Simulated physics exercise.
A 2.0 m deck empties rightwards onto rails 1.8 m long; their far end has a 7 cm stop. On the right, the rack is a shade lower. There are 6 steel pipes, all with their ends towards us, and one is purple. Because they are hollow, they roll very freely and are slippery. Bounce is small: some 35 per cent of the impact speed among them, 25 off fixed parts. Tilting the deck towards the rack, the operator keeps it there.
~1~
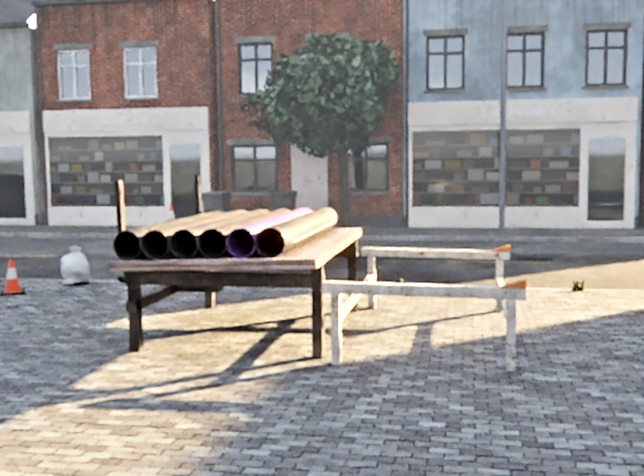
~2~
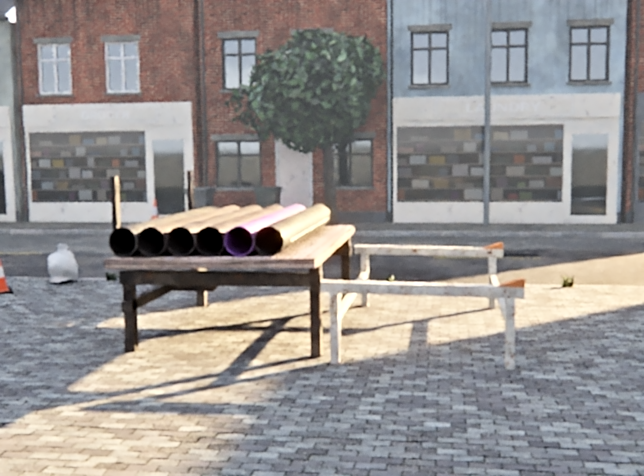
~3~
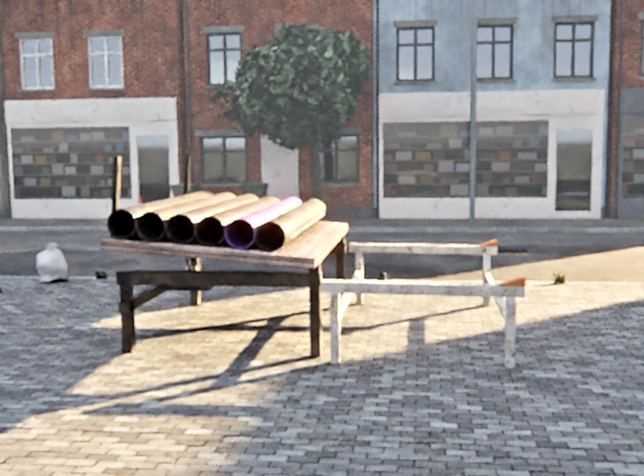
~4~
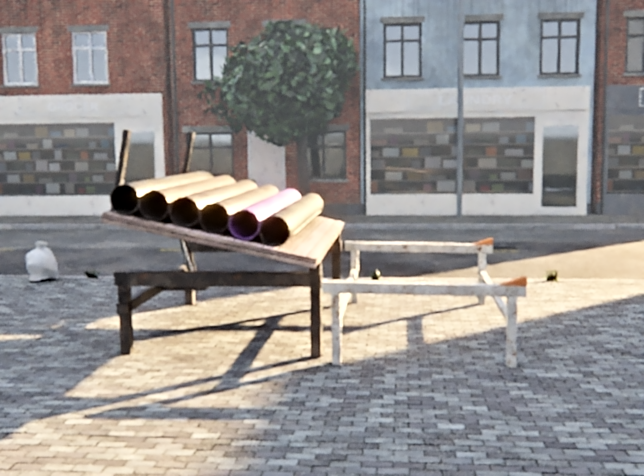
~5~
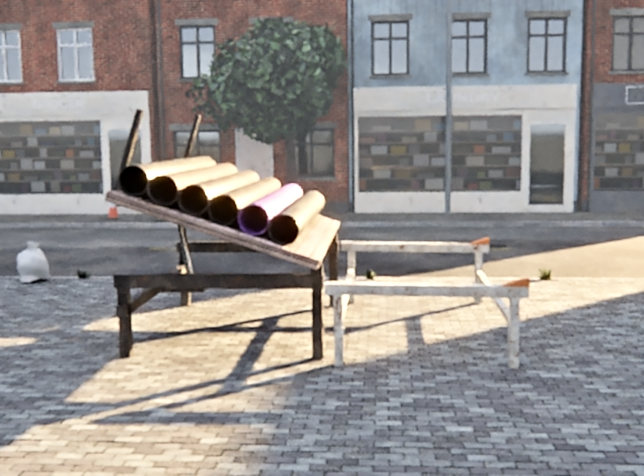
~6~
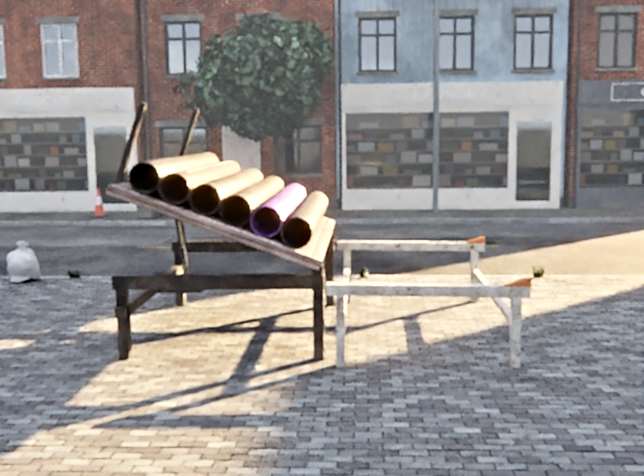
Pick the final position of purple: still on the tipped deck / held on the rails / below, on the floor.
Final position: Below, on the floor.
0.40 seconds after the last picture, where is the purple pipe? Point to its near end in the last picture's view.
Roughly at (310, 238).
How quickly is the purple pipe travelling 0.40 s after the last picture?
Roughly 1.5 m/s.
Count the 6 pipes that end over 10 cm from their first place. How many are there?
The count is 6.
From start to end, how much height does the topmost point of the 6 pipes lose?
25 cm.
Then, 0.4 s after the last picture, purple is on the deck, 15 cm from the hinge, rolling right; 0 past the stop so far.
Then, 0.9 s after the last picture, purple is on the rack, 135 cm from the rack's far end, rolling right; 0 past the stop so far.
Then, 1.4 s after the last picture, purple is on the rack, 60 cm from the rack's far end, rolling right; 0 past the stop so far.
Then, 2.0 s after the last picture, purple is beyond the stop and falling; 2 past the stop so far.
At rest (6.2 s after the last picture), purple is beyond the stop, on the ground; 3 past the stop so far.
